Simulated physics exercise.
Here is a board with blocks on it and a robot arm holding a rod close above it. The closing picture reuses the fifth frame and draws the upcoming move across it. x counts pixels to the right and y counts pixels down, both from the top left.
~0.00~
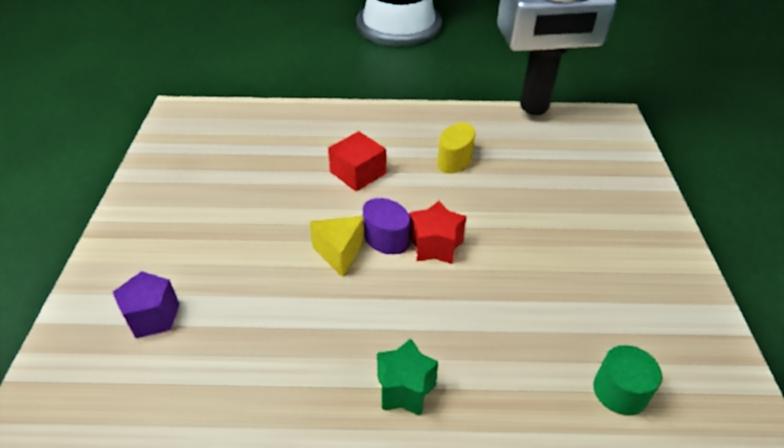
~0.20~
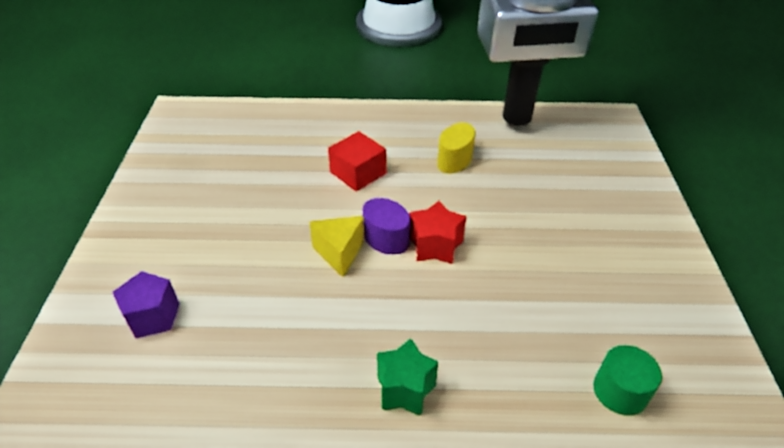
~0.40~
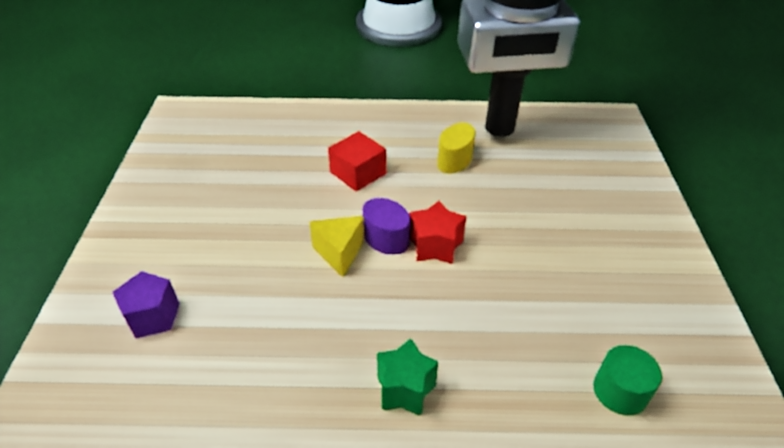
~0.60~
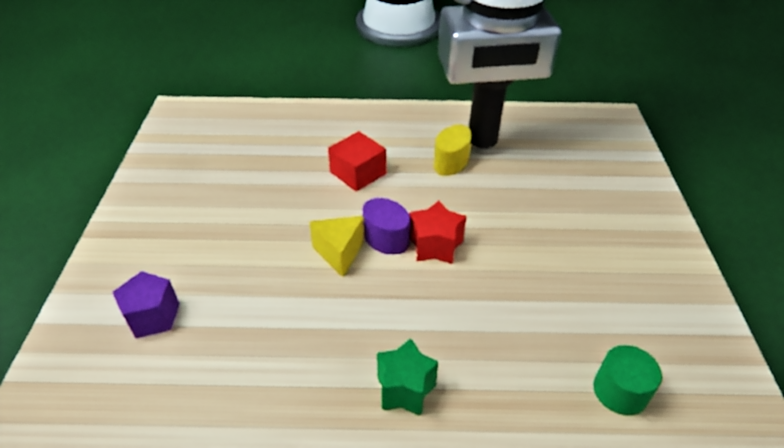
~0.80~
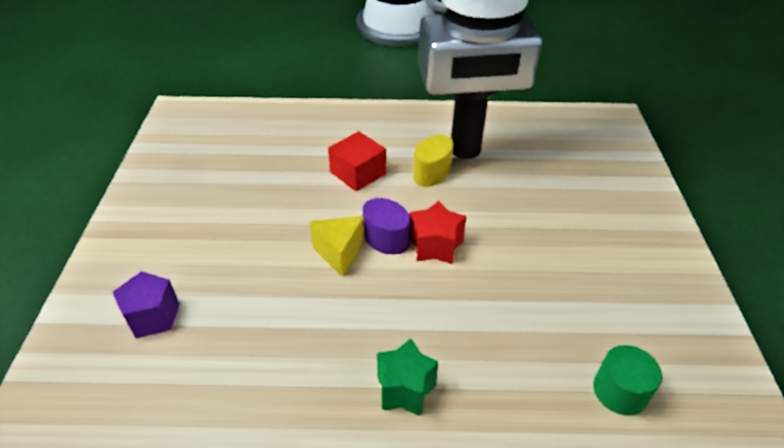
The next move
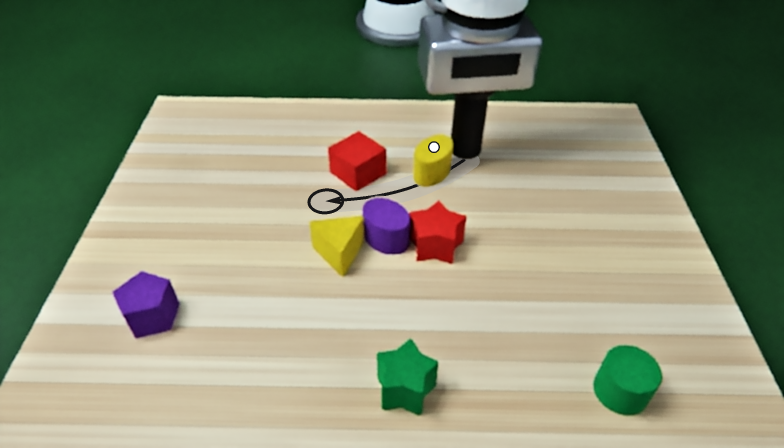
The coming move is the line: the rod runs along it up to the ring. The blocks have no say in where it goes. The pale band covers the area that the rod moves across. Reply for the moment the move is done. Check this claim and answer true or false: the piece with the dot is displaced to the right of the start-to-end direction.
The statement is incorrect.
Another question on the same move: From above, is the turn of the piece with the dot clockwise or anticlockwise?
Anticlockwise.
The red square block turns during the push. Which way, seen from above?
From above, it turns clockwise.
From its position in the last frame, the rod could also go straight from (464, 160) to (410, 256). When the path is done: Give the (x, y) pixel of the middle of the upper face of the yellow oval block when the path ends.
I'd guess (399, 167).
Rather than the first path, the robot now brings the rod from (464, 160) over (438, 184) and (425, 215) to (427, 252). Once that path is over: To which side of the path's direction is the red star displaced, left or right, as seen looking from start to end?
My answer: Left.
The line goes from (464, 160) over (427, 181) and (380, 196) to (326, 201); the dot is on the yellow oval block.
On the path given first. One third of the way, rod (427, 171); yellow oval block (390, 167).
Two thirds of the way, rod (379, 185); yellow oval block (342, 185).
At the end, rod (325, 191); red square block (351, 147), turned 20° clockwise; purple oval block unmoved; yellow oval block (305, 200), turned 65° anticlockwise.
